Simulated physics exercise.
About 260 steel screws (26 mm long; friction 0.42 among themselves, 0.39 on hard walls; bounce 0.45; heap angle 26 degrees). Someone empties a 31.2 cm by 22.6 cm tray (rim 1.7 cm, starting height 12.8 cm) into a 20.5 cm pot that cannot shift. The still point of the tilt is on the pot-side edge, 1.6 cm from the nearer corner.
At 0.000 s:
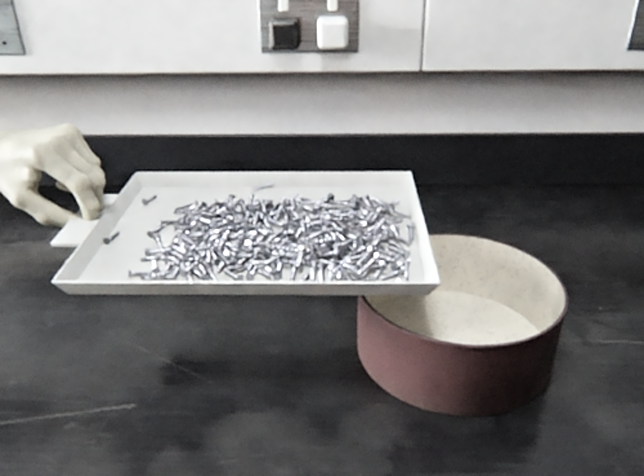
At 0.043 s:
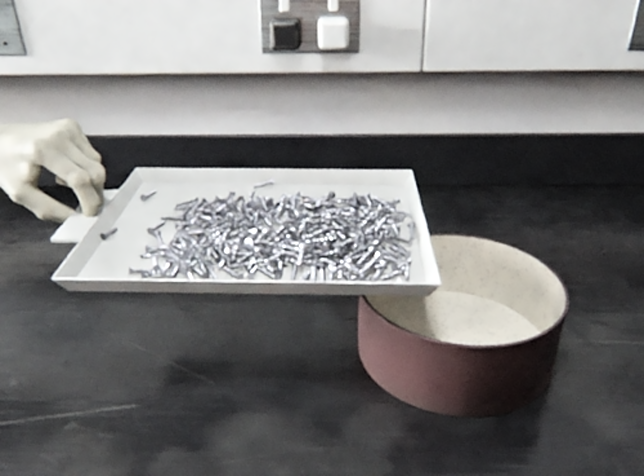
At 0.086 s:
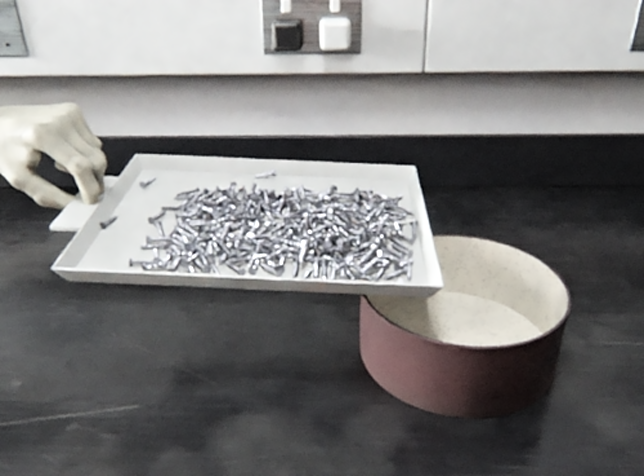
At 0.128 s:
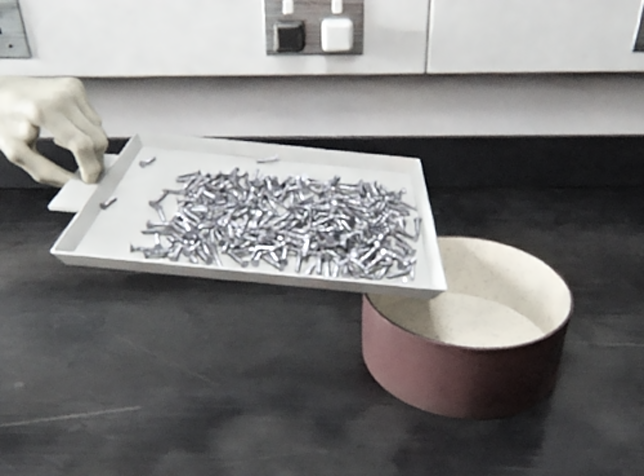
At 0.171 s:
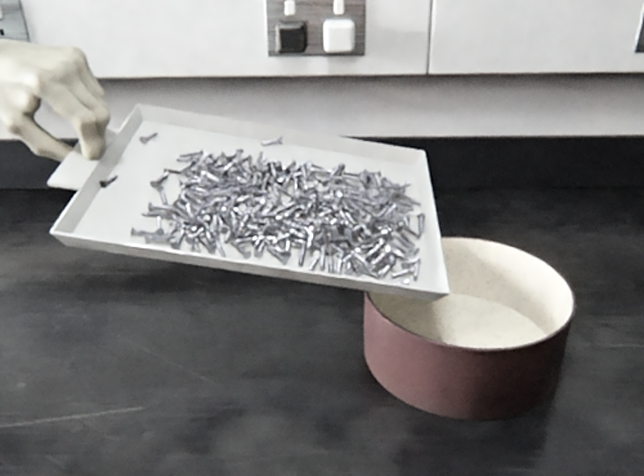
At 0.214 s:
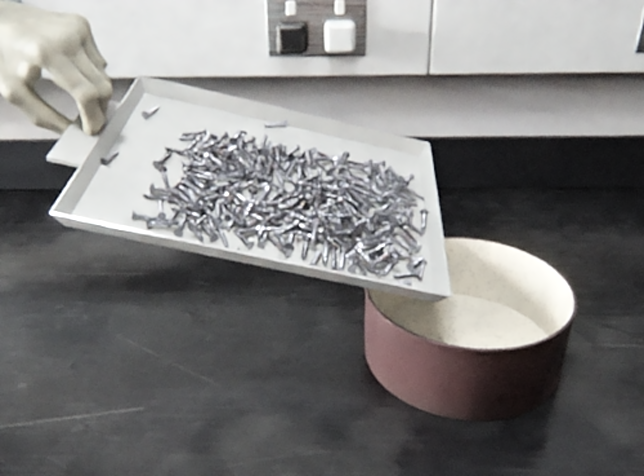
A hand at the left raises the handle end of a white tray of small metal screws, slowly, then more steeply, tilting it down toward a reddish round pot at the right while the screws stay spread across it.
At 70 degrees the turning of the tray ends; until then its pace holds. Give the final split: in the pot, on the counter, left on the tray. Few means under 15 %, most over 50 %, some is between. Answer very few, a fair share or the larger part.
In the pot: A fair share; on the counter: The larger part; left on the tray: Very few.
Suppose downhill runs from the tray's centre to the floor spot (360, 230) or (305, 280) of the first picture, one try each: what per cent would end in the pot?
Some 90 and 5 per cent.
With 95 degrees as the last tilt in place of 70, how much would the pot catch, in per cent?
It would be near 25 per cent.
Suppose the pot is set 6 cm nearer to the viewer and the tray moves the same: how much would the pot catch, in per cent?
It would be near 90 per cent.
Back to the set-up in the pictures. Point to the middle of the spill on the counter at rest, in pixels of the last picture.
At about (527, 462).
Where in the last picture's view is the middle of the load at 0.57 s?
Around (418, 229).
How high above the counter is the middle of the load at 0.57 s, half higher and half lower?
About 20 cm.
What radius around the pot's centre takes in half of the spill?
Roughly 16 cm.
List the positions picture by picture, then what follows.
In the first frame, tray tilt 0 degrees, front corners at (64, 277) and (430, 278); middle of the pieces at (287, 239); pot at (460, 281).
In the second frame, tray tilt 1 degrees, front corners at (64, 274) and (431, 279); middle of the pieces at (288, 237).
In the third frame, tray tilt 4 degrees, front corners at (64, 264) and (433, 280), lowest corner right front; middle of the pieces at (290, 232).
In the fourth frame, tray tilt 8 degrees, front corners at (64, 247) and (437, 283), lowest corner right front; middle of the pieces at (293, 223).
In the fifth frame, tray tilt 14 degrees, front corners at (64, 228) and (440, 285), lowest corner right front; middle of the pieces at (296, 212).
In the sixth frame, tray tilt 19 degrees, front corners at (64, 209) and (442, 288), lowest corner right front; middle of the pieces at (300, 201); pot at (467, 285). Its pace works out near 125 degrees a second.
After 0.43 s, tilt 46 degrees; the tray holds 100 %, the pot 0 %.
After 0.57 s, tilt 63 degrees; the tray holds 95 %, the pot 0 %.
After 0.84 s, tilt 70 degrees; the tray holds 5 %, the pot 25 %.
In the end, at 1.9 s, pot 25 %, counter 75 %, tray 0 %.
